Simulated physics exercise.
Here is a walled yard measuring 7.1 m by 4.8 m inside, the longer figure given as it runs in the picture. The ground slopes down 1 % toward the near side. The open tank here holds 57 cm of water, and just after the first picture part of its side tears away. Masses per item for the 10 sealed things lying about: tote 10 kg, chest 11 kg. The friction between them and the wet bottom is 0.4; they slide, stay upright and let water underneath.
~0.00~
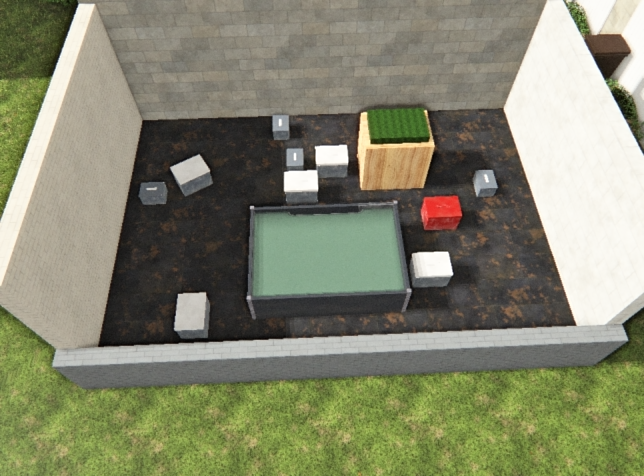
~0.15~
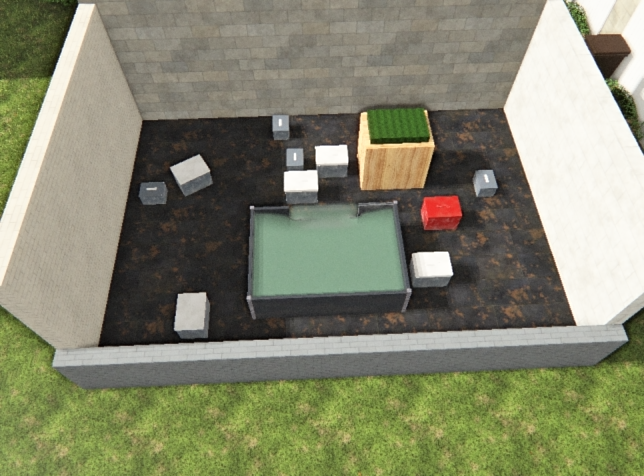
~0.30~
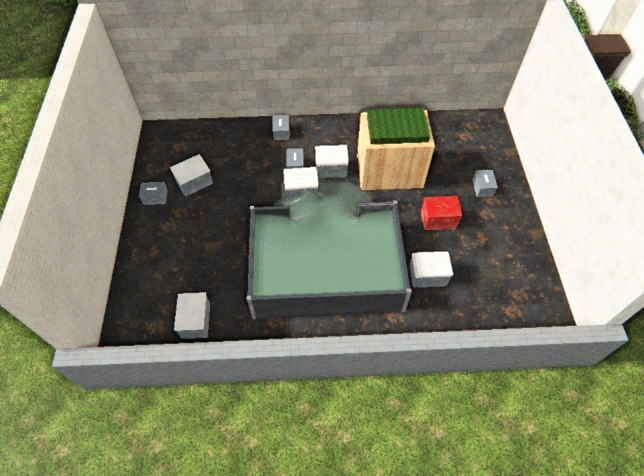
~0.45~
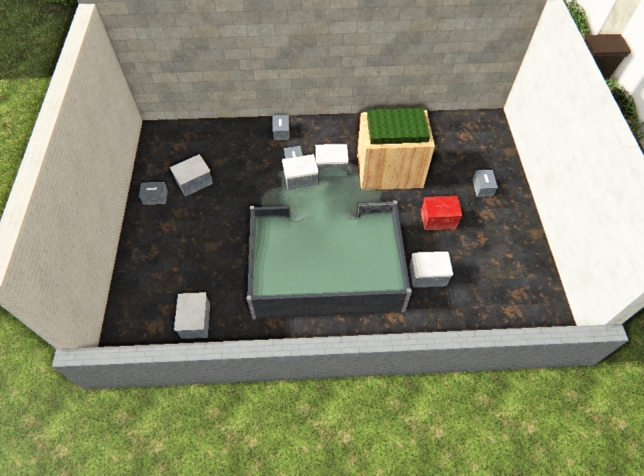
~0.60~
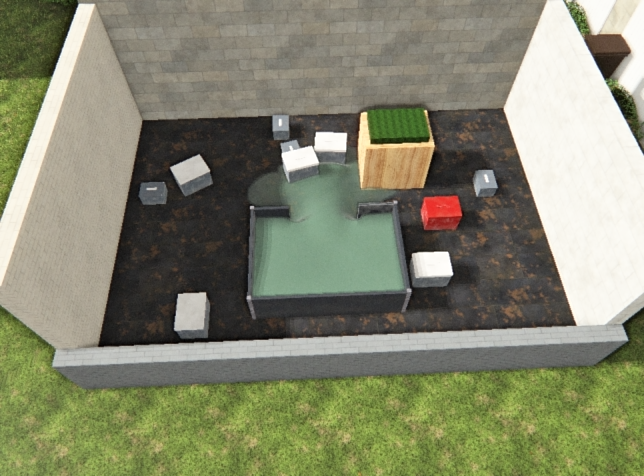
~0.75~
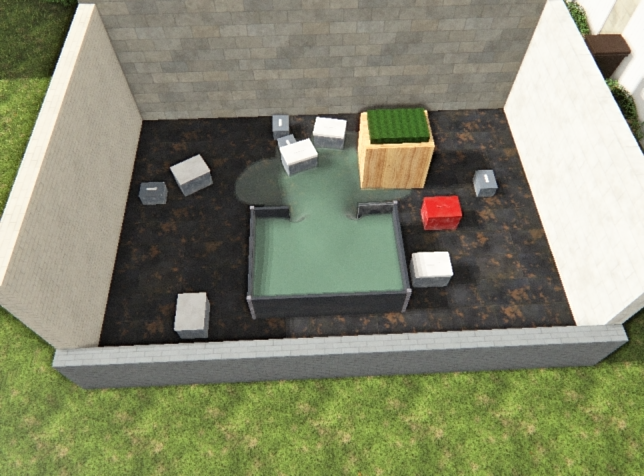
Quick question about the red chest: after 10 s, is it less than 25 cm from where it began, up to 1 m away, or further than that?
Movement: Slight.
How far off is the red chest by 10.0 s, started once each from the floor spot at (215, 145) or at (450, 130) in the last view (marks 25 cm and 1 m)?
Order of tries: It is flushed away; it is flushed away.
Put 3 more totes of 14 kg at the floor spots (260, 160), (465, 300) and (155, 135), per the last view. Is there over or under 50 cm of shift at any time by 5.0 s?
Note, same order as listed: Beyond the limit, inside the limit, beyond the limit.
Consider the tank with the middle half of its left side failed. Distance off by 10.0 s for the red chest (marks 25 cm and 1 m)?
Result: The red chest remains where it was.
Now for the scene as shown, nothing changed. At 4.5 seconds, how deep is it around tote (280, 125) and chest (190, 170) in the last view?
7 and 5 cm.
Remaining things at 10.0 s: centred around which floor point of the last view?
Mean position: Approximately (317, 269).
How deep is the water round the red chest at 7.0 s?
Roughly 3 cm deep.
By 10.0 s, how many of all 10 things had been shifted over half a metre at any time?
It works out to 7.
After 2.0 s the red chest is near (443, 206), 0.0 m from its start, aground; 4 afloat.
After 4.5 s the red chest is near (443, 206), 0.0 m from its start, aground; 3 afloat.
After 7.0 s the red chest is near (443, 206), 0.0 m from its start, aground; 3 afloat.
After 10.0 s the red chest is near (443, 206), 0.0 m from its start, aground; 5 afloat.
